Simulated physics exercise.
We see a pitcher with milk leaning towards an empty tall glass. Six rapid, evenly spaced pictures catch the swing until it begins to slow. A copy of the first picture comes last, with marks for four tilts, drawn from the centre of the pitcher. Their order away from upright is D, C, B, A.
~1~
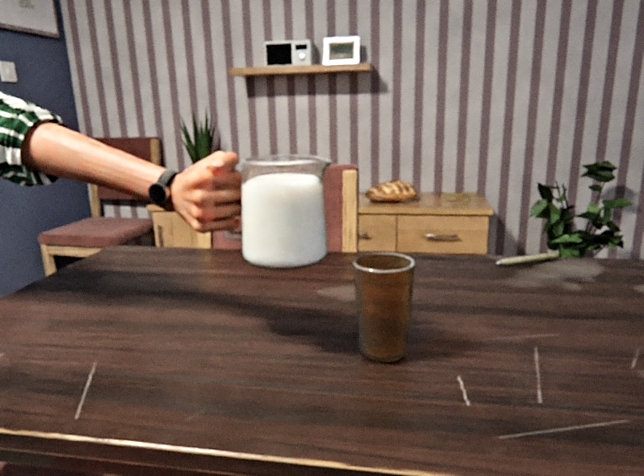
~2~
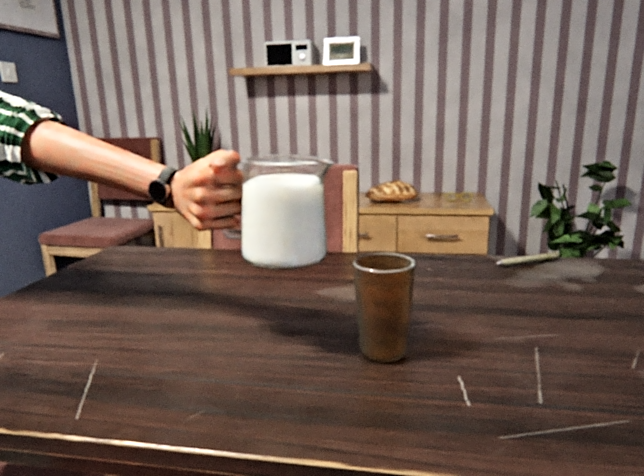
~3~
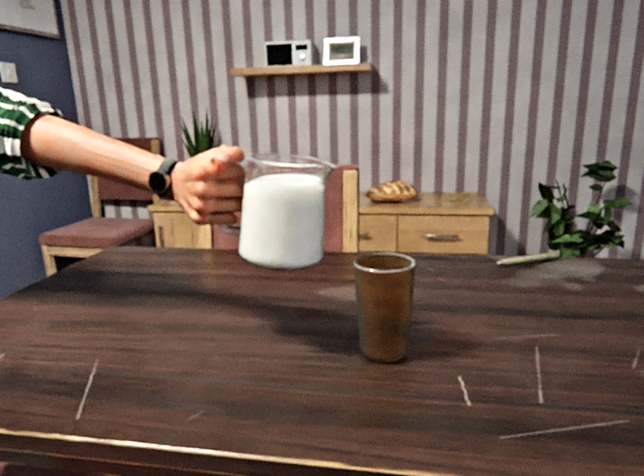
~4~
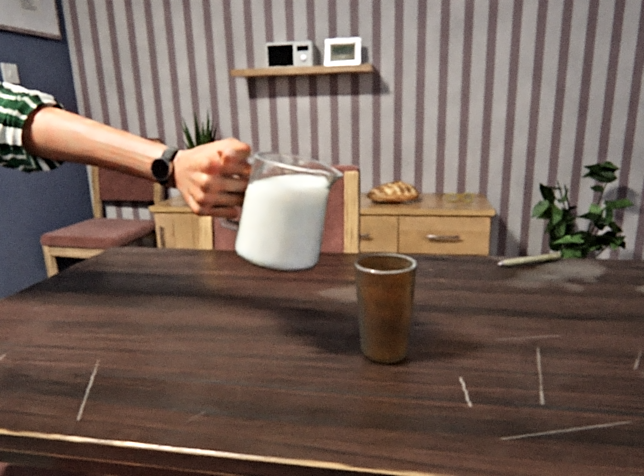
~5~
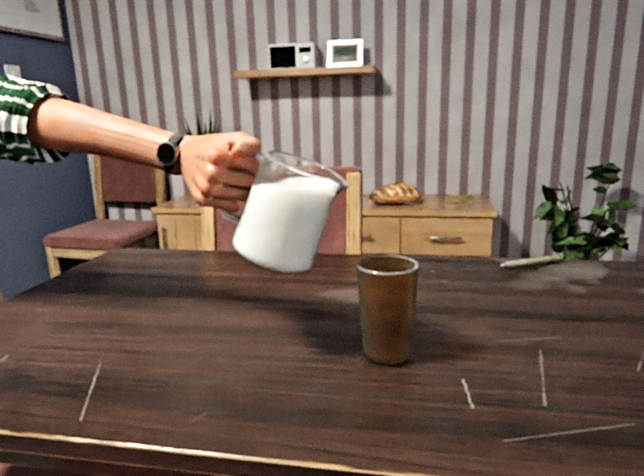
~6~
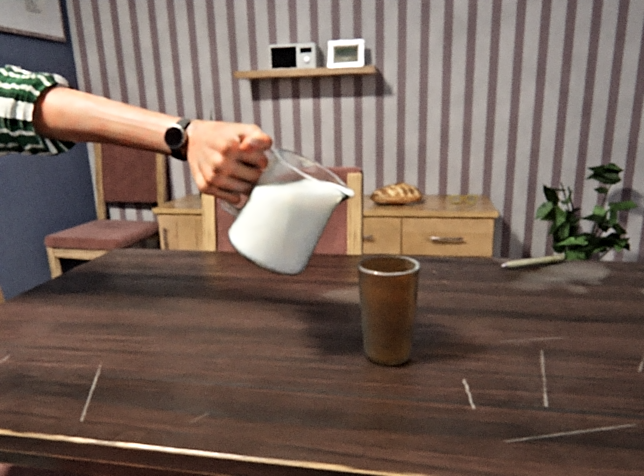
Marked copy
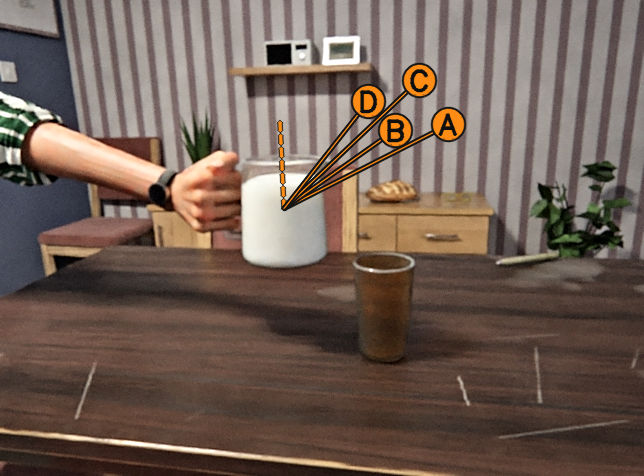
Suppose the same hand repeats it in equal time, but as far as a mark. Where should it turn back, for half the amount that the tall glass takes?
Best: B.
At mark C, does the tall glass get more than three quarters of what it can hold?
No, less.
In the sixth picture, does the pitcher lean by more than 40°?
No.
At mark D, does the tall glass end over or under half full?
Under.
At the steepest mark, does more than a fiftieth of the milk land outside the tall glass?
No.
In orange, A at (433, 132); B at (381, 139); C at (406, 91); D at (358, 114).
For mark A, the tall glass ends with about 74 % of what it can hold.
For mark B, the tall glass ends with about 50 % of what it can hold.
For mark C, the tall glass ends with about 31 % of what it can hold.
For mark D, the tall glass ends with about 18 % of what it can hold.
